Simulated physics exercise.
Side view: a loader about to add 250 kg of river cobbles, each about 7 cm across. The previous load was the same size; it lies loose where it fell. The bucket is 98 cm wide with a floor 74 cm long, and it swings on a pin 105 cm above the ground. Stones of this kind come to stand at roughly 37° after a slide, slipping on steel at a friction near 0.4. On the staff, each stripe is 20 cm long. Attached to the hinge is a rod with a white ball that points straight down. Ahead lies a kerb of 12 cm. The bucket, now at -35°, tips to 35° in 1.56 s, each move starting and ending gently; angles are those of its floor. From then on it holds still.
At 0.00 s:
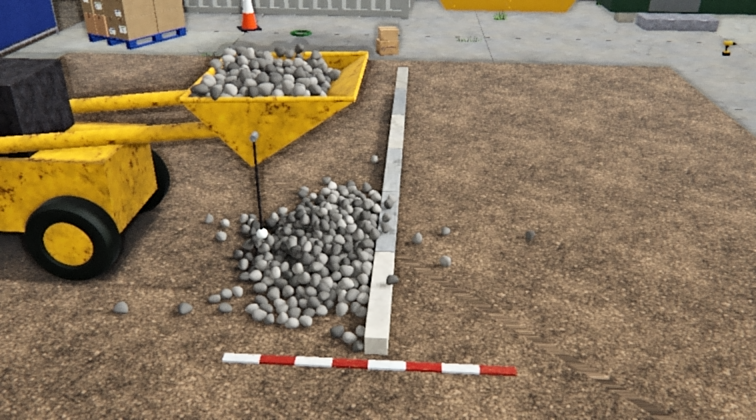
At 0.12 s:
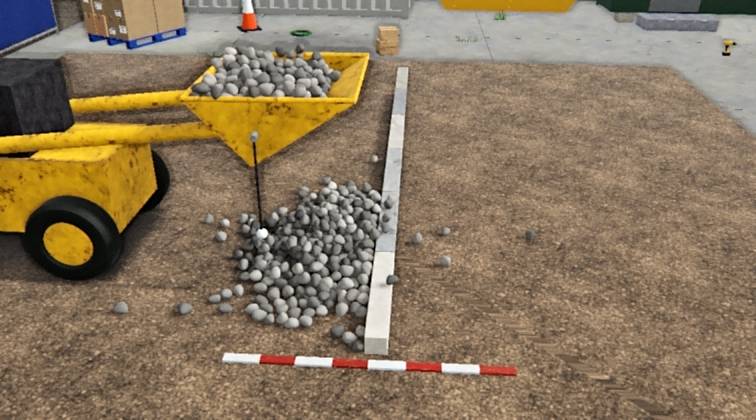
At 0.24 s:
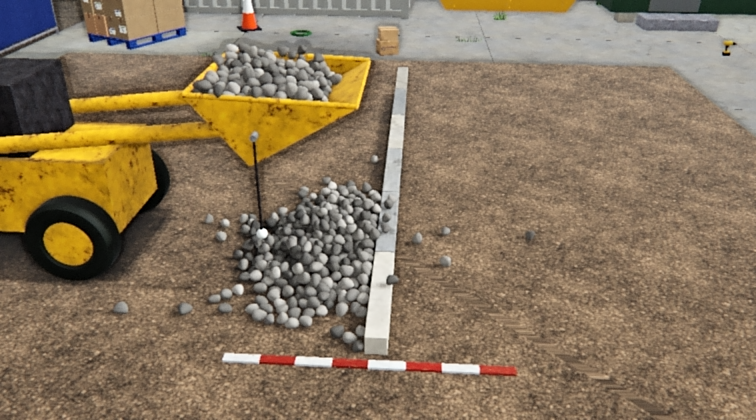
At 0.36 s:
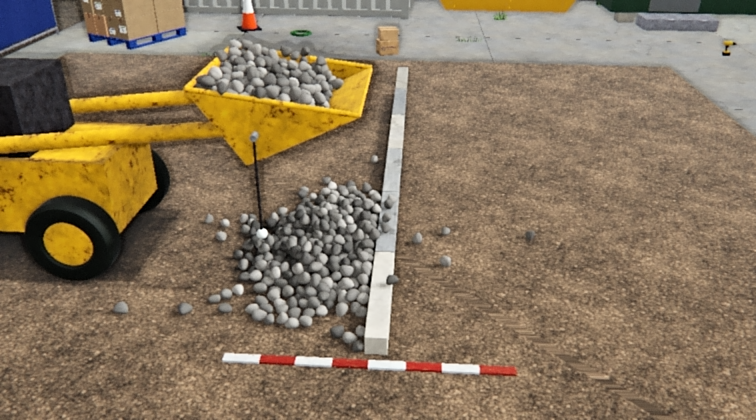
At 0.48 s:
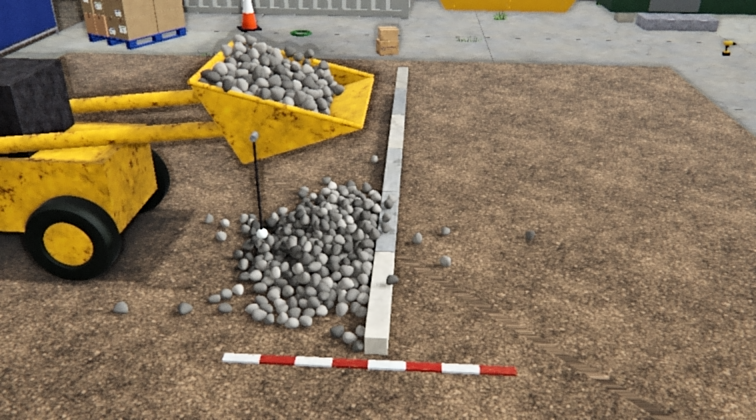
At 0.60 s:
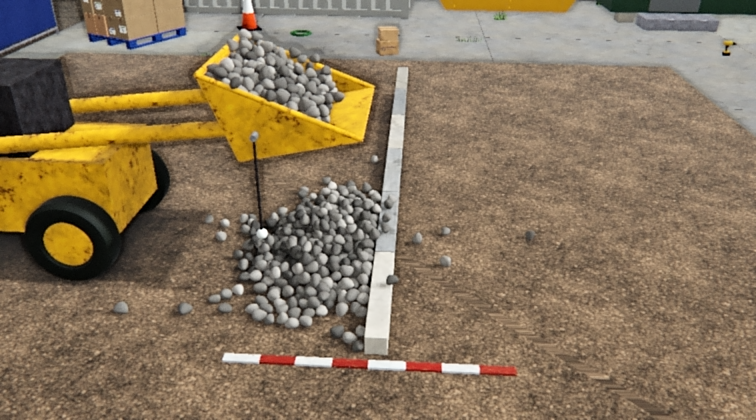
A yellow loader's raised bucket, heaped with grey stones, slowly tilted down toward the right while the stones shifted slightly inside it, and the loose pile beside the kerb below stayed still.
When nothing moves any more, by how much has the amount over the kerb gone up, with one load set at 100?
It has gone up by about 71 per cent of a load.
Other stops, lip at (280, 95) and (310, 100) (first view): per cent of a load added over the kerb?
Some 10 percent first and 25 percent second.
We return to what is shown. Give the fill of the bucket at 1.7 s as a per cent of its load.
I'd say about 35 per cent.
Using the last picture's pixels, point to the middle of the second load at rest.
Middle: Approx. (422, 242) px.
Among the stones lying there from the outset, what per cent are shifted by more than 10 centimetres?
The answer is about 0 per cent.
After 1.2 s the floor is at 24°; in per cent of one load, 96 in the bucket, 104 on this side of the kerb, 1 over the kerb; the foremost stones are at (425, 233).
After 1.7 s the floor is at 35°; in per cent of one load, 37 in the bucket, 147 on this side of the kerb, 17 over the kerb; the foremost stones are at (462, 246).
After 2.0 s the floor is at 35°; in per cent of one load, 5 in the bucket, 148 on this side of the kerb, 49 over the kerb; the foremost stones are at (520, 247).
After 4.4 s the floor is at 35°; in per cent of one load, 0 in the bucket, 129 on this side of the kerb, 72 over the kerb; the foremost stones are at (585, 240). Net gain over the kerb, 71.
